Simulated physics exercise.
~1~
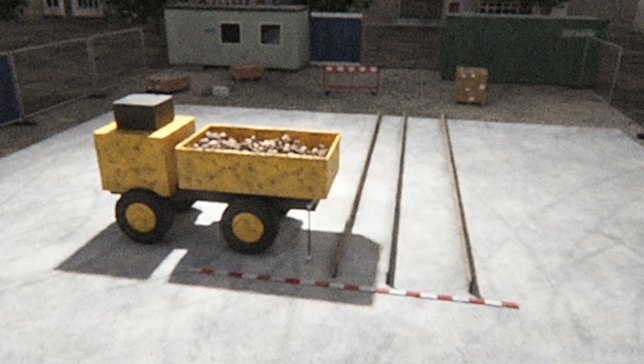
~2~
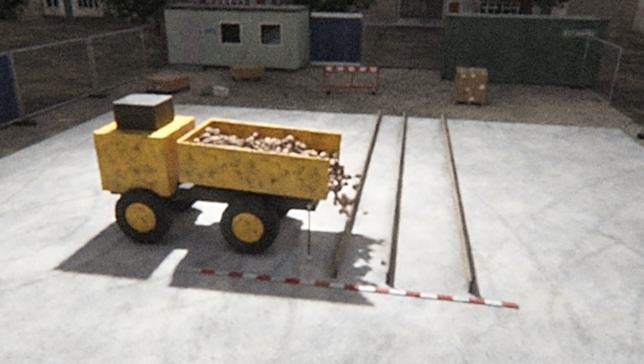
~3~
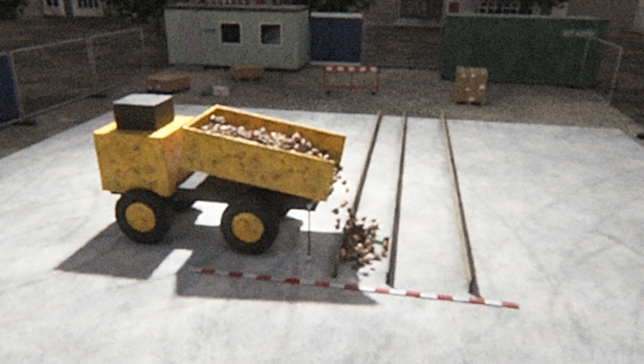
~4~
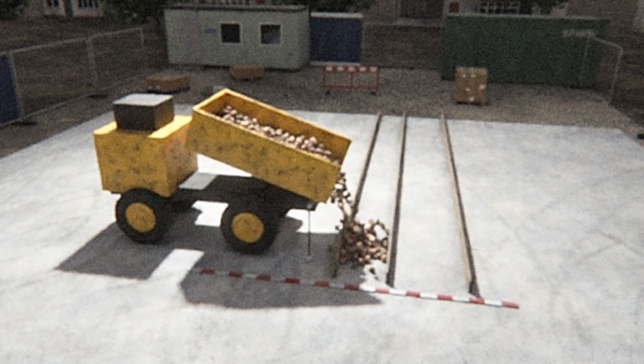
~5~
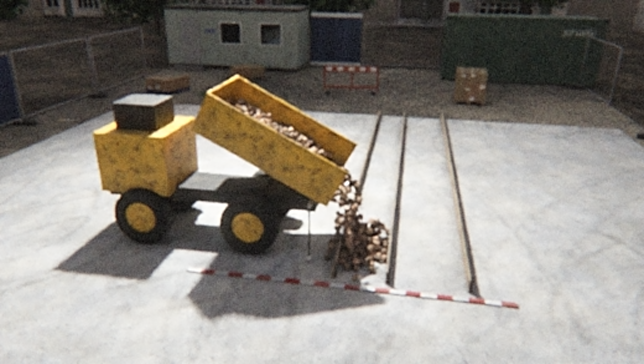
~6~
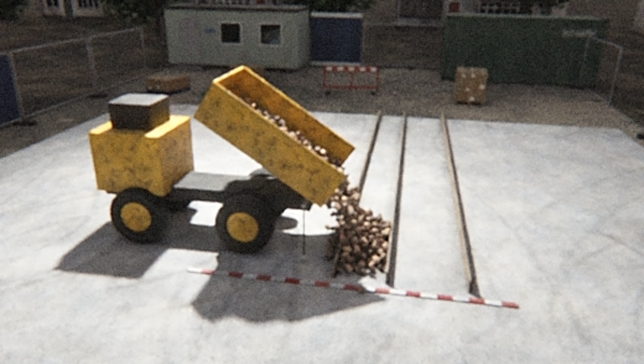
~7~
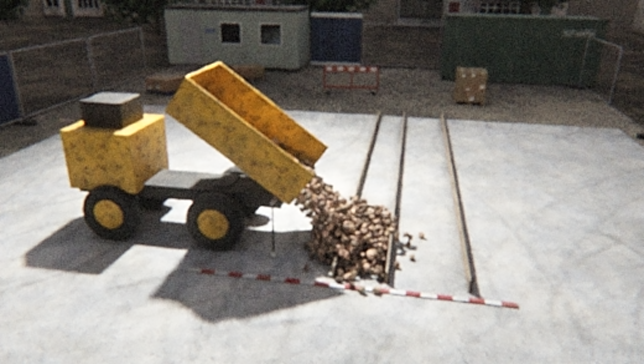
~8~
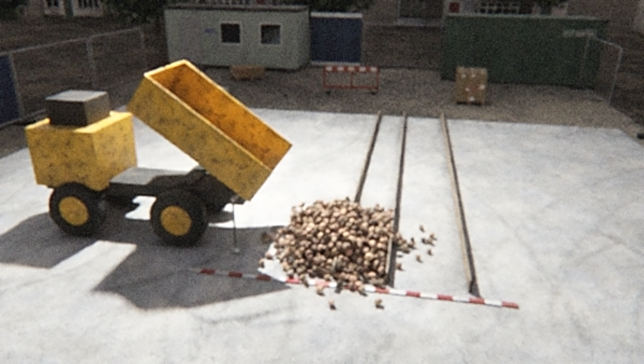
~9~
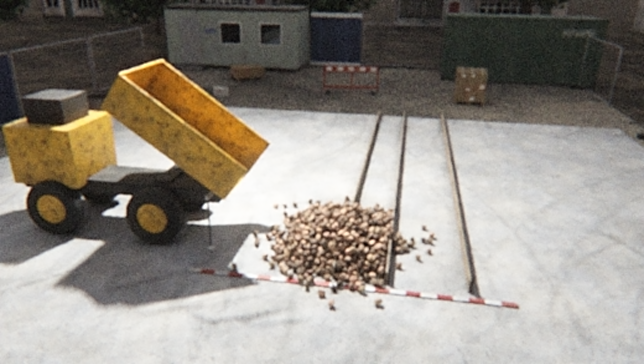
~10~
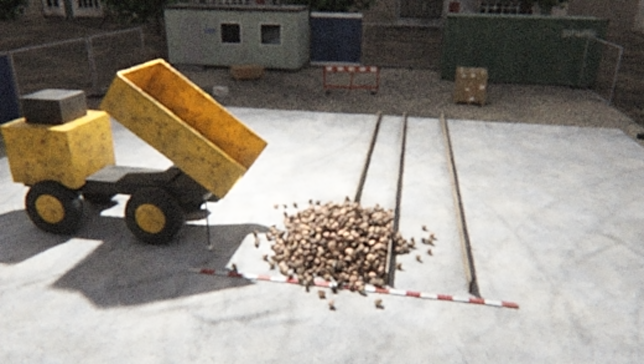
A yellow dump truck tips its bed, pulls left, and leaves brown stones heaped behind it.
